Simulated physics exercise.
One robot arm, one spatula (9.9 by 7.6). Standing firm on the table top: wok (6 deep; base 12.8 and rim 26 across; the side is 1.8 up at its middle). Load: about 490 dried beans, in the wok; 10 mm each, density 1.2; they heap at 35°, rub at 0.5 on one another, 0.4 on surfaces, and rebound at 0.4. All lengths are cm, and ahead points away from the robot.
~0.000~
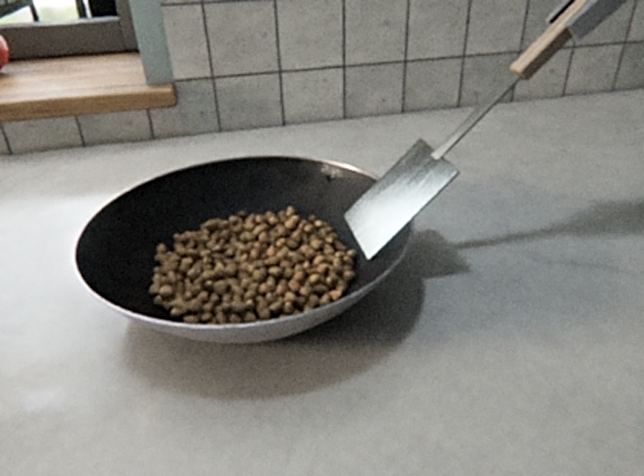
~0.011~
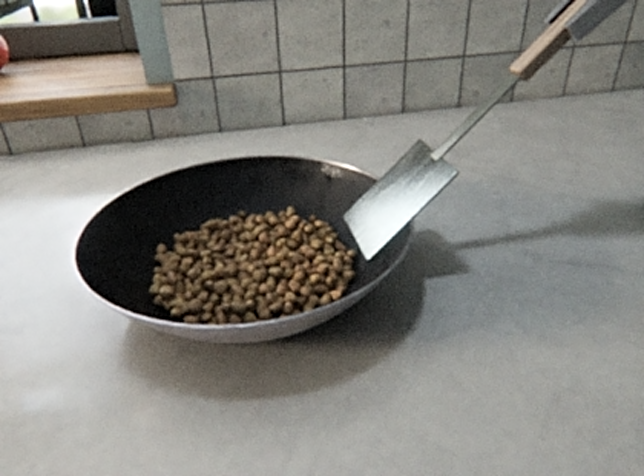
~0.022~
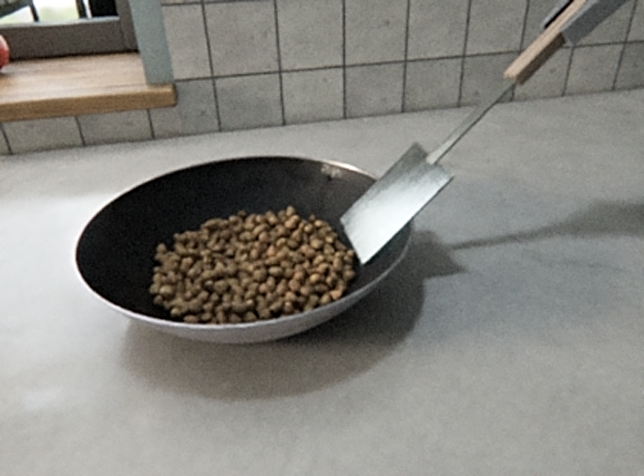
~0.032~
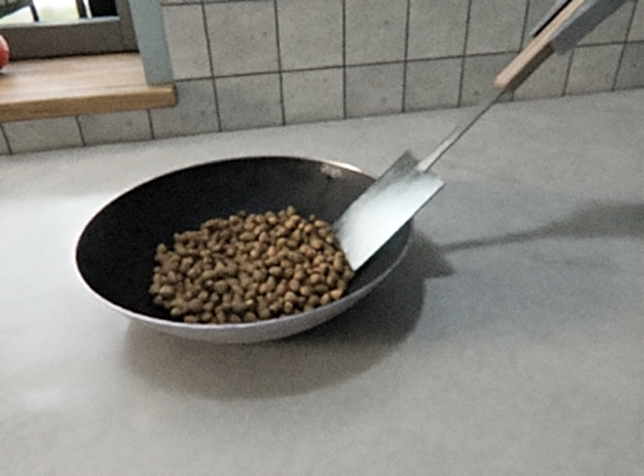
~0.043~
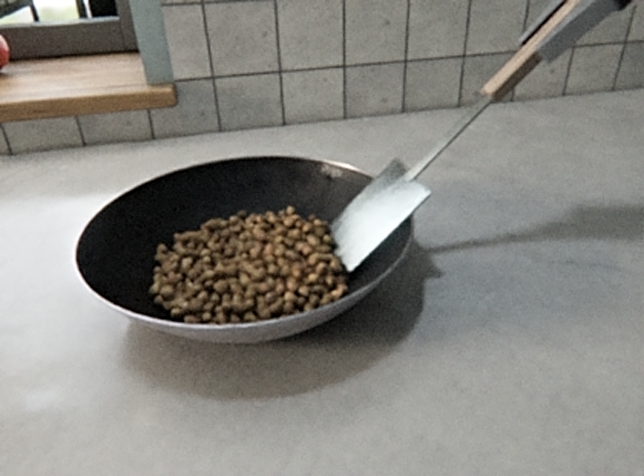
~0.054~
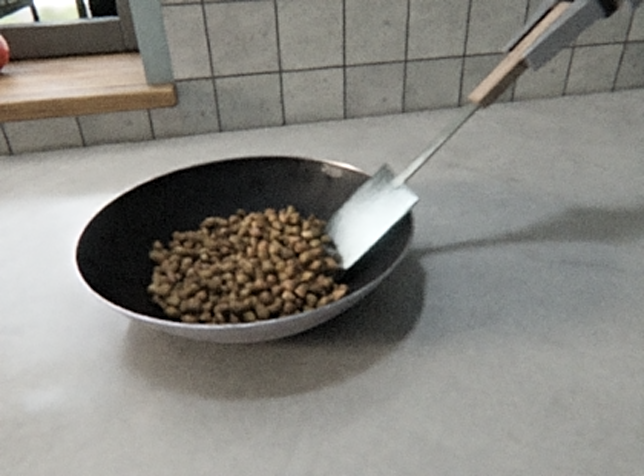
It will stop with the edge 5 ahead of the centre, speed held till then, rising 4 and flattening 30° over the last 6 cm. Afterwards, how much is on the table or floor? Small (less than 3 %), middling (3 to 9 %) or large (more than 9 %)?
Answer: Small; less than 3 % of the dried beans finish on the table or floor.
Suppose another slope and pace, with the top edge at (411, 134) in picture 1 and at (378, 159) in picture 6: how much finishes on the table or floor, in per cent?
About 0 per cent.
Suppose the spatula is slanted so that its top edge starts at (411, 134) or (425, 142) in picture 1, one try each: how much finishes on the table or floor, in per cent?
About 0 and 0 per cent.
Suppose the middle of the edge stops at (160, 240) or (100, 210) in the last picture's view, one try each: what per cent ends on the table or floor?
Some 10 and 35 per cent.
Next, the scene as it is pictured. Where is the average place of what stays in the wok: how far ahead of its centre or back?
Some 4.0 cm ahead.
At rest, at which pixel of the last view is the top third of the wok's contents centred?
At about (154, 267).
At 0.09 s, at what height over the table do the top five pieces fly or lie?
Some 5 cm.
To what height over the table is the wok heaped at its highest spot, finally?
Some 6.0 cm.
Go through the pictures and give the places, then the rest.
Spatula top edge at (439, 154), sloping 44°; upper third of the load around (249, 261), from x 155 to 350, top at y 215; 490 in the wok, in the first frame.
Spatula top edge at (438, 154), sloping 44°; upper third of the load around (249, 261), from x 155 to 350, top at y 215, in the second frame.
Spatula top edge at (434, 158), sloping 44°; upper third of the load around (250, 261), from x 155 to 350, top at y 215, in the third frame.
Spatula top edge at (425, 166), sloping 44°; upper third of the load around (250, 261), from x 155 to 350, top at y 215, in the fourth frame.
Spatula top edge at (413, 174), sloping 44°; upper third of the load around (258, 260), from x 155 to 350, top at y 210, in the fifth frame.
Spatula top edge at (401, 180), sloping 44°; upper third of the load around (257, 257), from x 155 to 350, top at y 210; 490 in the wok, in the sixth frame.
After 0.09 s, sloping 44°, highest piece 5 above the table; 490 in the wok.
After 0.13 s, sloping 33°, highest piece 6 above the table; 490 in the wok.
After 0.35 s, sloping 14°, highest piece 6 above the table; 484 in the wok, 2 on the table or floor, 4 on the blade or in flight.
After 1.40 s, sloping 14°, highest piece 6 above the table; 484 in the wok, 6 on the table or floor.
At rest, 484 in the wok, 6 on the table or floor. That is 1 % on the table or floor.
